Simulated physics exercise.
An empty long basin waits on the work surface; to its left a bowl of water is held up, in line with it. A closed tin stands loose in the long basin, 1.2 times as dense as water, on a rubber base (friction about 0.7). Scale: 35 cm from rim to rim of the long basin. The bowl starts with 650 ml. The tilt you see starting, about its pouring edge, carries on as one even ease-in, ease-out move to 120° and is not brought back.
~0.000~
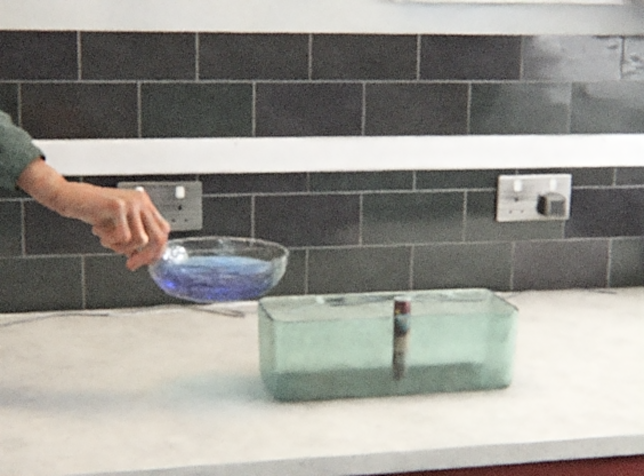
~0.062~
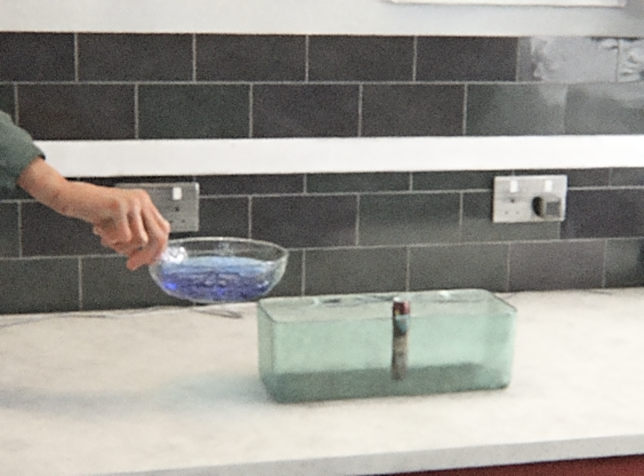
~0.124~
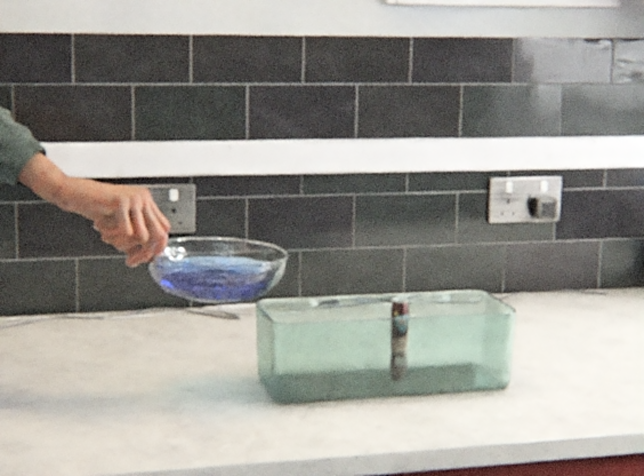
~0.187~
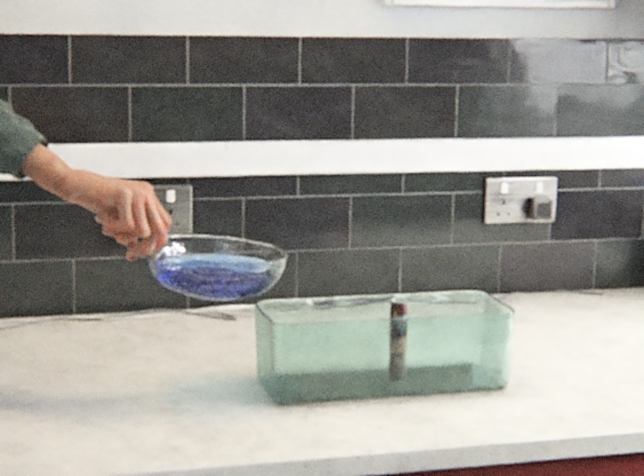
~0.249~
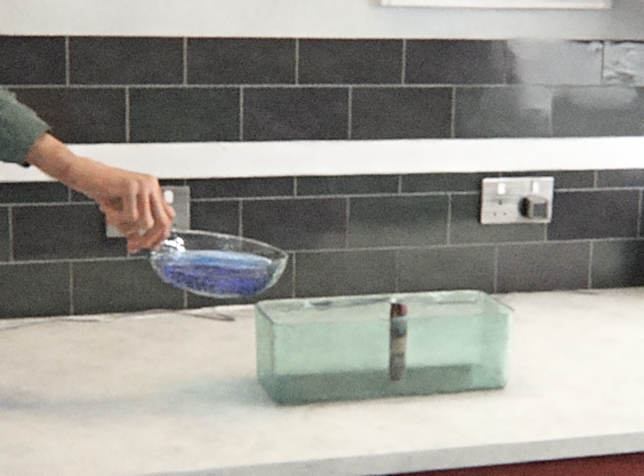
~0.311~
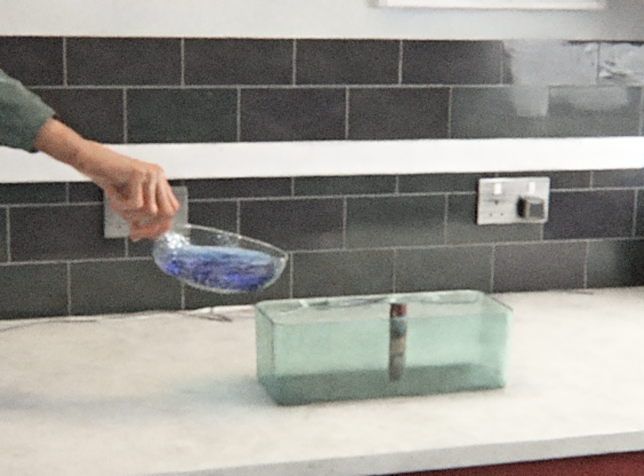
A clear glass bowl of blue water is held above a pale worktop, seen from the front and slightly above against dark tiles with wall sockets. A hand in a grey-green sleeve grips it at left, beside a long, greenish glass basin containing a small, dark, red-topped tin. The hand slowly lifts the bowl's left side, tilting it rightward, as the camera shifts slightly and the wall slides left.
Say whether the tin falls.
The tin stays up.
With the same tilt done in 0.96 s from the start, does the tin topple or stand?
Then it keeps standing.
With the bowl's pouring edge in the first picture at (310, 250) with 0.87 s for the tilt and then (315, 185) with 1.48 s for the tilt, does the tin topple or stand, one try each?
First it goes over; then it topples.
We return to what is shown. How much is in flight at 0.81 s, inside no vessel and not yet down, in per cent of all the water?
About 38 per cent.
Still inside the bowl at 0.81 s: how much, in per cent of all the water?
Some 28 per cent.
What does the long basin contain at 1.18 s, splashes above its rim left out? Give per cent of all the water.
Near 98 in a hundred.
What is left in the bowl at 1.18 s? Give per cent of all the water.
About 0 per cent.
Then, 0.81 s in, the tilt is 69° and 29 per cent is still to pour; the tin stands where it began.
Then, 1.18 s in, the tilt is 108° and 0 per cent is still to pour; the tin stands where it began.
Then, 1.56 s in, the tilt is 120° and 0 per cent is still to pour; the tin stands where it began.
Then, 1.98 s in, the tilt is 120° and 0 per cent is still to pour; the tin stands where it began.
Finally, the tin stands where it began.
